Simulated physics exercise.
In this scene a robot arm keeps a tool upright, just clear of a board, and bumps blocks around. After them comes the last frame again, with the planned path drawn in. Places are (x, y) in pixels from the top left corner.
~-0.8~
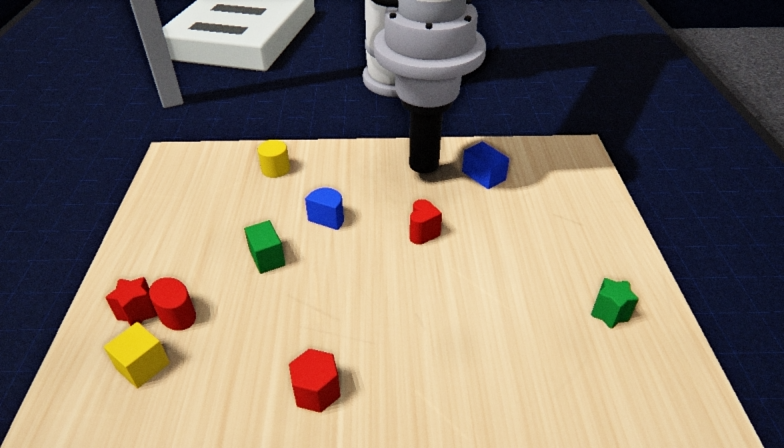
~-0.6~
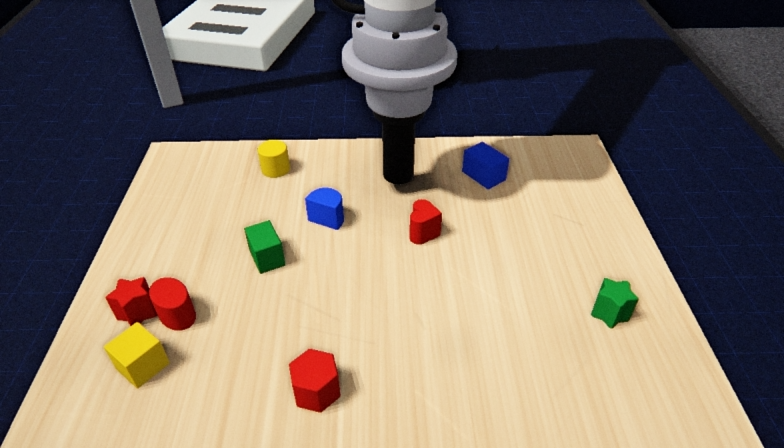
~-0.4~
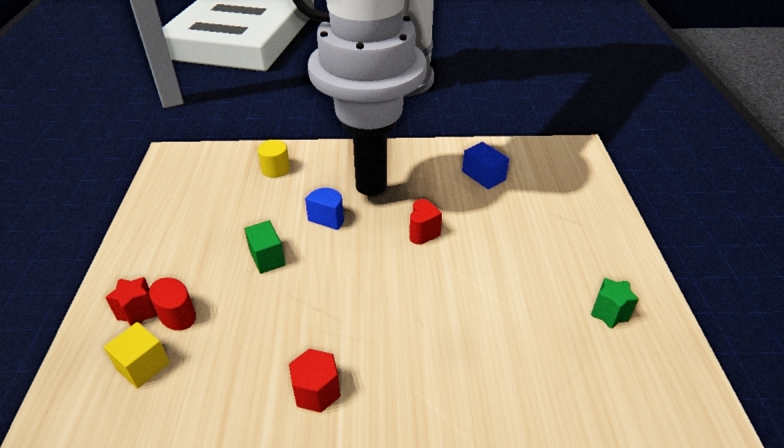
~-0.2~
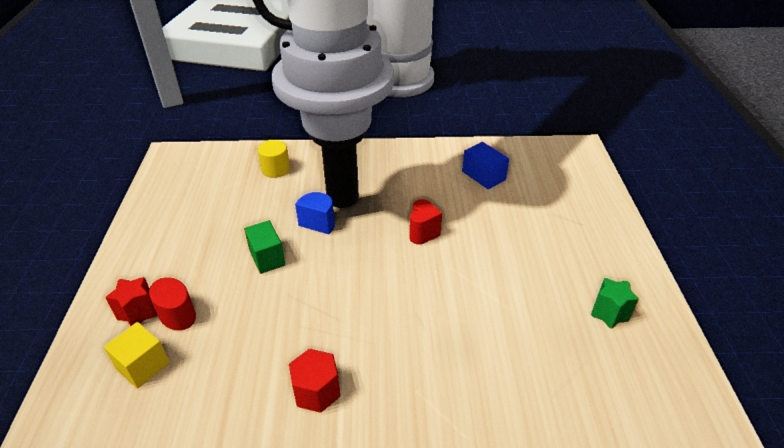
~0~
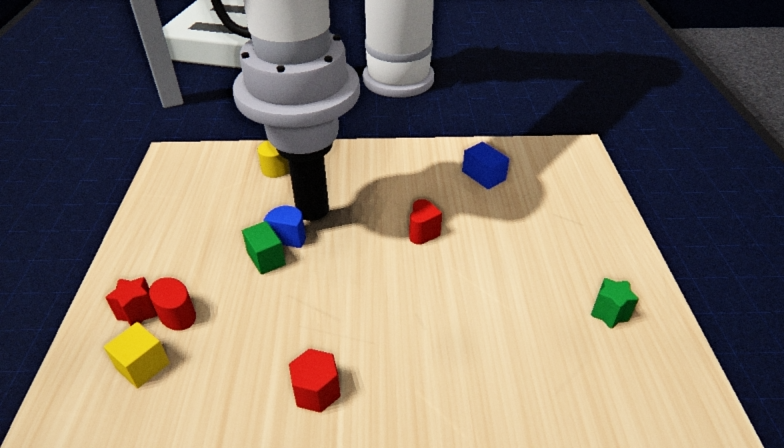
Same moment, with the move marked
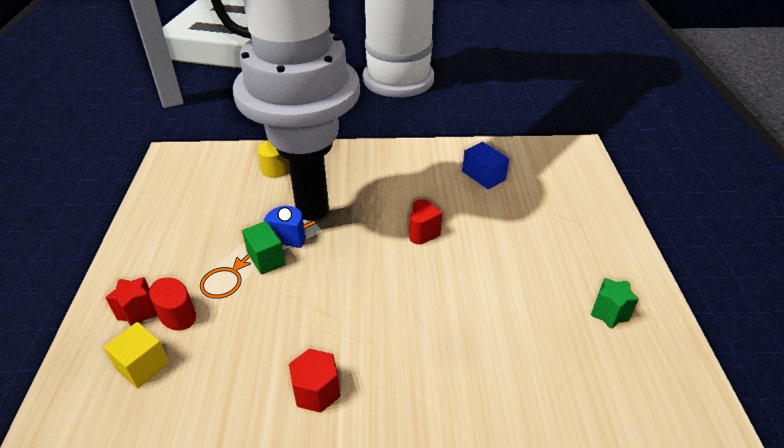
A robot arm moves left over the board and pushes the blue block toward the green one.
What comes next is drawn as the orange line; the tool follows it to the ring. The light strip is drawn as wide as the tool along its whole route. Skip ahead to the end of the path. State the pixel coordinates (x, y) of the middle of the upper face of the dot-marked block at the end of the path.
The point I'd pick in the picture is (191, 286).
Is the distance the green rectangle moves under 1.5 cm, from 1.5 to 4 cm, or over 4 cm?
It slides well over 4 cm.
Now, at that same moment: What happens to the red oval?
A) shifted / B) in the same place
A
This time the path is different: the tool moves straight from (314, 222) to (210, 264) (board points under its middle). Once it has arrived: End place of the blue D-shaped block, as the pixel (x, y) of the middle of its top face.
Expect it around (188, 268).
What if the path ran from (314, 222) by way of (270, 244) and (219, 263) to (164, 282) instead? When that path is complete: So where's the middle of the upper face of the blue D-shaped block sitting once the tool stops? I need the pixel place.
I think it will end close to (159, 286).
Path on the board, from (314, 222) through (264, 246) to (221, 283); the dot is on the blue D-shaped block.
What follows on the original path. One third of the way, tool at (278, 226); green rectangle at (240, 250), turned 40° anticlockwise; blue D-shaped block at (248, 231).
Two thirds of the way, tool at (245, 245); green rectangle at (220, 274), turned 65° anticlockwise; blue D-shaped block at (215, 255), turned 25° anticlockwise.
At the end, tool at (217, 271); red star block in place; red oval at (153, 307), turned 40° clockwise; green rectangle at (210, 301), turned 95° anticlockwise; blue D-shaped block at (191, 286), turned 55° anticlockwise.
